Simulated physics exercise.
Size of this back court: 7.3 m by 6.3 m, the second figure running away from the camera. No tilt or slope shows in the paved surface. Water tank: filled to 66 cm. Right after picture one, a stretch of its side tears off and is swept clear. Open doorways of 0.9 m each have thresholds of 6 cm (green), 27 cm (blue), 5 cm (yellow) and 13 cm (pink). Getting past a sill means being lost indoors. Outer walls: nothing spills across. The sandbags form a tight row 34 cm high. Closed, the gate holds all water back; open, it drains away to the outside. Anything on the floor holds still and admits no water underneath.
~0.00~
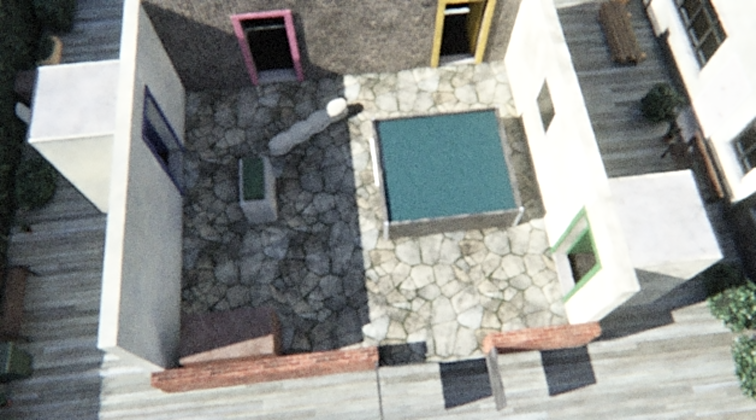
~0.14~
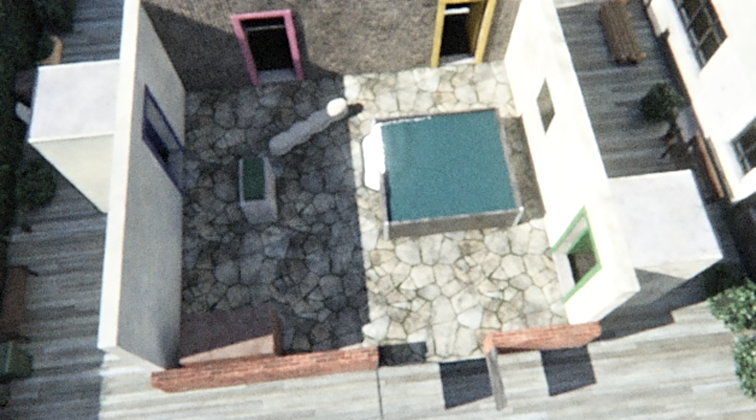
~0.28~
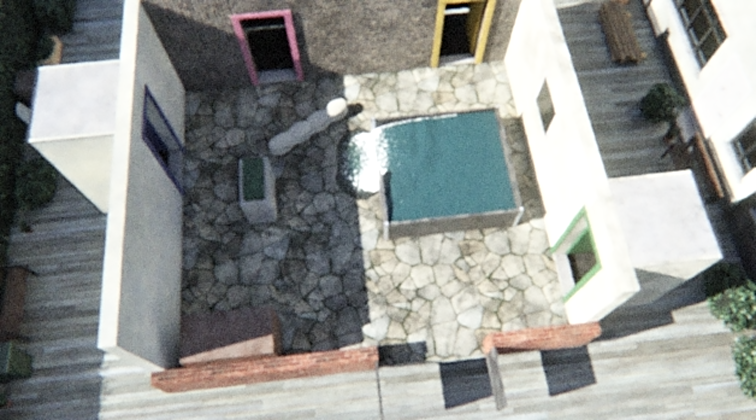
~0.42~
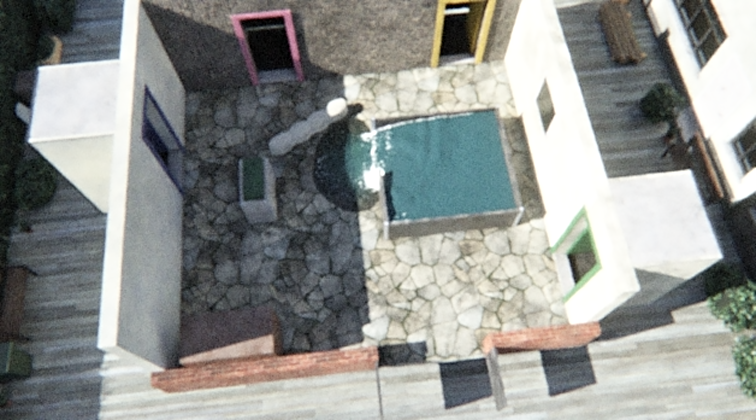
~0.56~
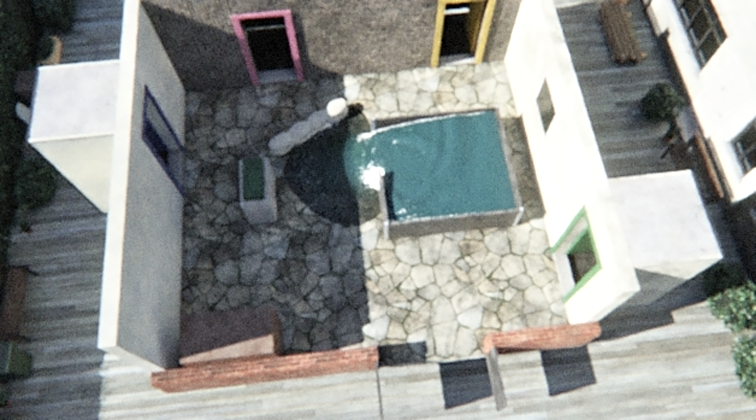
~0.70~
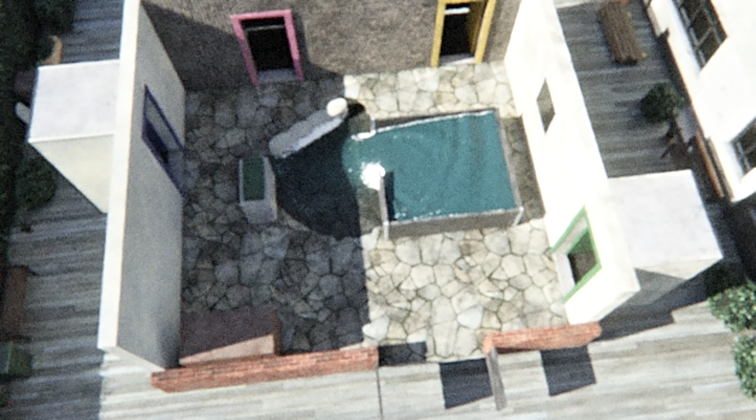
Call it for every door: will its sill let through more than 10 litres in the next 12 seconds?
Green door - it will, blue door - it will not, yellow door - it will, pink door - it will not.
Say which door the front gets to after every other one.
That would be the green door.
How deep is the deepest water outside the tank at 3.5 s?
It gets to some 32 cm.
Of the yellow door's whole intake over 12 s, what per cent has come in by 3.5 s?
0 per cent, roughly.
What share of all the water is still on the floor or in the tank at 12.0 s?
Close to 88 in a hundred remains.
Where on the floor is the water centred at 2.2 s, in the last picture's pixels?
Near (385, 179).
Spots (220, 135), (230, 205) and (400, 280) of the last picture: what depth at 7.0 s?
Roughly 7, 5 and 5 cm, in turn.
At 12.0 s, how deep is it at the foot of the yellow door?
About 9.5 centimetres.
After 1.4 s water covers 20 % of the floor and is deepest (44 cm) near (279, 182); green door not reached, blue door 17 cm at the sill, 0 L in, yellow door not reached, pink door not reached.
After 2.2 s water covers 35 % of the floor and is deepest (48 cm) near (279, 182); green door not reached, blue door 24 cm at the sill, 0 L in, yellow door not reached, pink door not reached.
After 3.5 s water covers 65 % of the floor and is deepest (32 cm) near (279, 182); green door not reached, blue door 19 cm at the sill, 0 L in, yellow door 4 cm at the sill, 0 L in, pink door 3 cm at the sill, 0 L in.
After 7.0 s water covers 95 % of the floor and is deepest (18 cm) near (279, 182); green door 8 cm at the sill, 1 L in, blue door 12 cm at the sill, 0 L in, yellow door 6 cm at the sill, 1 L in, pink door 6 cm at the sill, 0 L in.
After 12.0 s water covers 100 % of the floor and is deepest (12 cm) near (515, 196); green door 10 cm at the sill, 55 L in, blue door 8 cm at the sill, 0 L in, yellow door 9 cm at the sill, 33 L in, pink door 4 cm at the sill, 0 L in.
